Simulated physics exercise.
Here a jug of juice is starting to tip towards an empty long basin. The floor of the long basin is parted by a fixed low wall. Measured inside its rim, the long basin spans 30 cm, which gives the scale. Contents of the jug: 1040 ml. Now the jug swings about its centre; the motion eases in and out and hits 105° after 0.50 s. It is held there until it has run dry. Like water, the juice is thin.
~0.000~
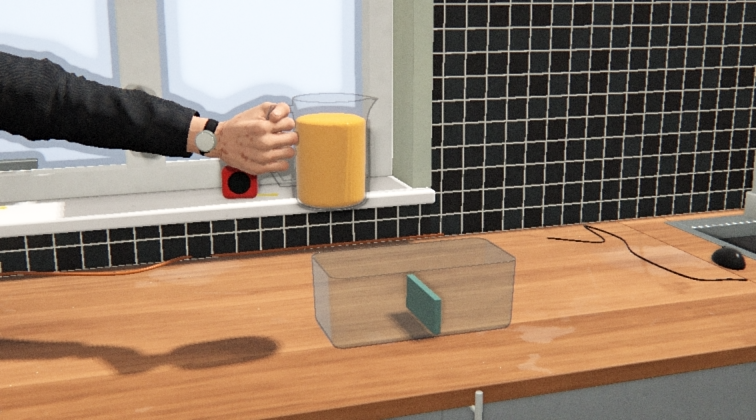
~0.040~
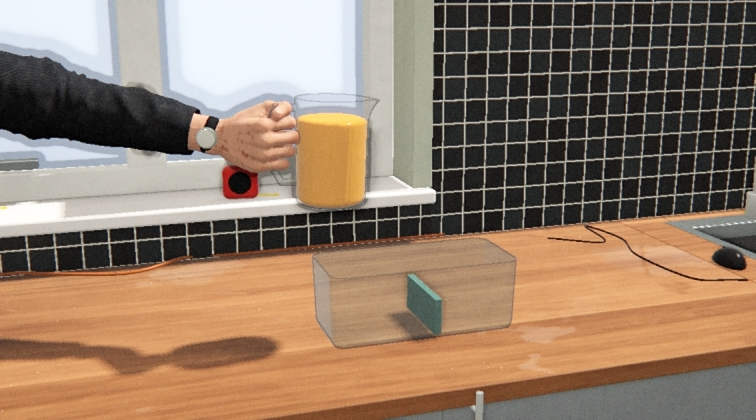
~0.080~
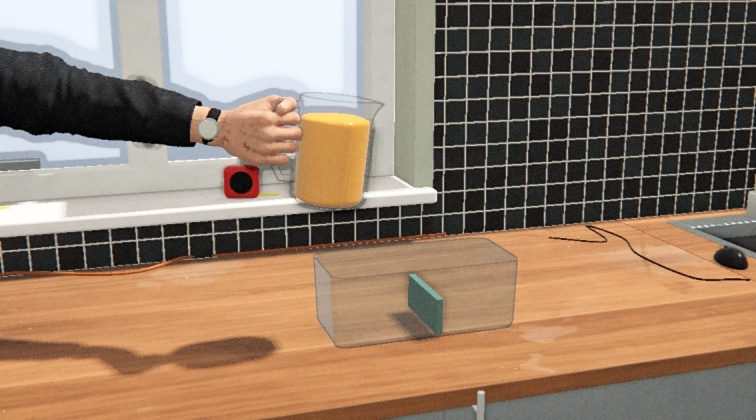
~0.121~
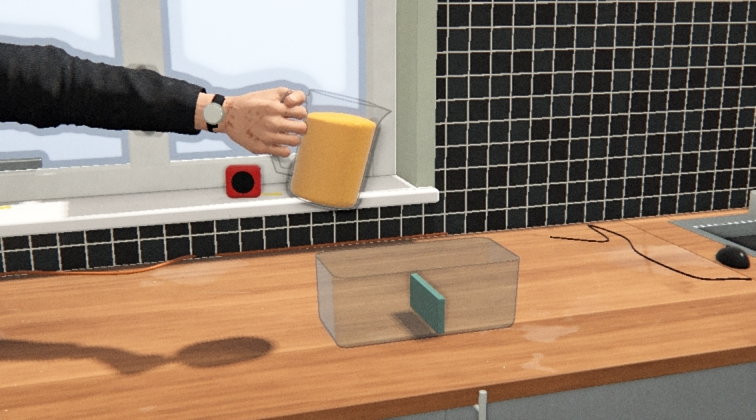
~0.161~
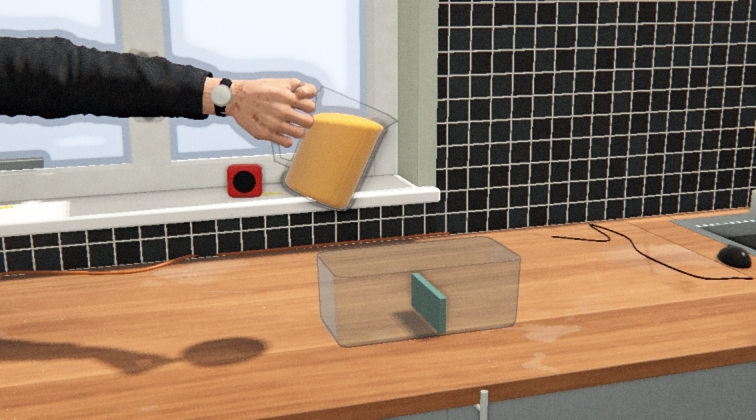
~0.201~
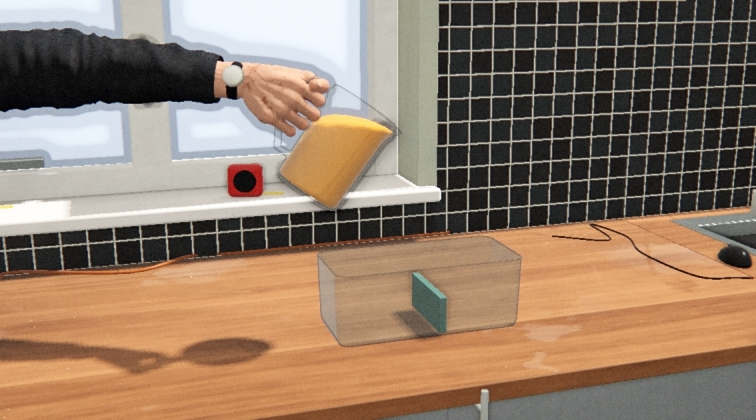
A hand tilts a clear jug of orange juice rightward above an empty see-through basin.
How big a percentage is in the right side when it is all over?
Roughly 61 per cent is in the right side.
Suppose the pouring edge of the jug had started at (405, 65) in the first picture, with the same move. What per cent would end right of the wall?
Then I'd expect something near 80 per cent.
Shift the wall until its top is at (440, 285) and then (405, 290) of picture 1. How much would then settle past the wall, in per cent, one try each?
The first try gives 20 percent and the second 90 percent.
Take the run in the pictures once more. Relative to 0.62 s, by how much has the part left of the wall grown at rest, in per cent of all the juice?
About 18 percent.
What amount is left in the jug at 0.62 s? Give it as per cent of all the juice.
Some 26 per cent.
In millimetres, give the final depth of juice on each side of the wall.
Once settled, the left stands around 18 mm and the right around 38 mm.
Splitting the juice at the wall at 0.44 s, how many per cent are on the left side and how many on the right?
Left roughly 0, right roughly 6.
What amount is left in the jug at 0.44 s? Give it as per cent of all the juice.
Remaining: Near 66 % of the total.
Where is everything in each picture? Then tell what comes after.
It leans 0°; its right rim is at (378, 97); the juice meets the walls at (295, 120) and (363, 117); the long basin's rim runs from (320, 267) to (500, 249); the wall's top is at (423, 288), in the first frame.
It leans 2°; its right rim is at (380, 99); the juice meets the walls at (297, 119) and (365, 118), in the second frame.
It leans 6°; its right rim is at (384, 102); the juice meets the walls at (300, 117) and (368, 119), in the third frame.
It leans 15°; its right rim is at (392, 110); the juice meets the walls at (303, 124) and (374, 121), in the fourth frame.
It leans 25°; its right rim is at (398, 120); the juice meets the walls at (301, 140) and (382, 123), in the fifth frame.
It leans 37°; its right rim is at (402, 133); the juice meets the walls at (293, 146) and (389, 128), in the sixth frame.
By 0.44 s the tilt is 101° and 65 per cent is still to pour, 0 is left of the wall and 6 right of it.
By 0.62 s the tilt is 105° and 26 per cent is still to pour, 16 is left of the wall and 31 right of it.
By 0.80 s the tilt is 105° and 7 per cent is still to pour, 23 is left of the wall and 57 right of it.
By 1.00 s the tilt is 105° and 1 per cent is still to pour, 32 is left of the wall and 61 right of it.
At rest 35 per cent lies left of the wall, 61 right of it and 4 outside.
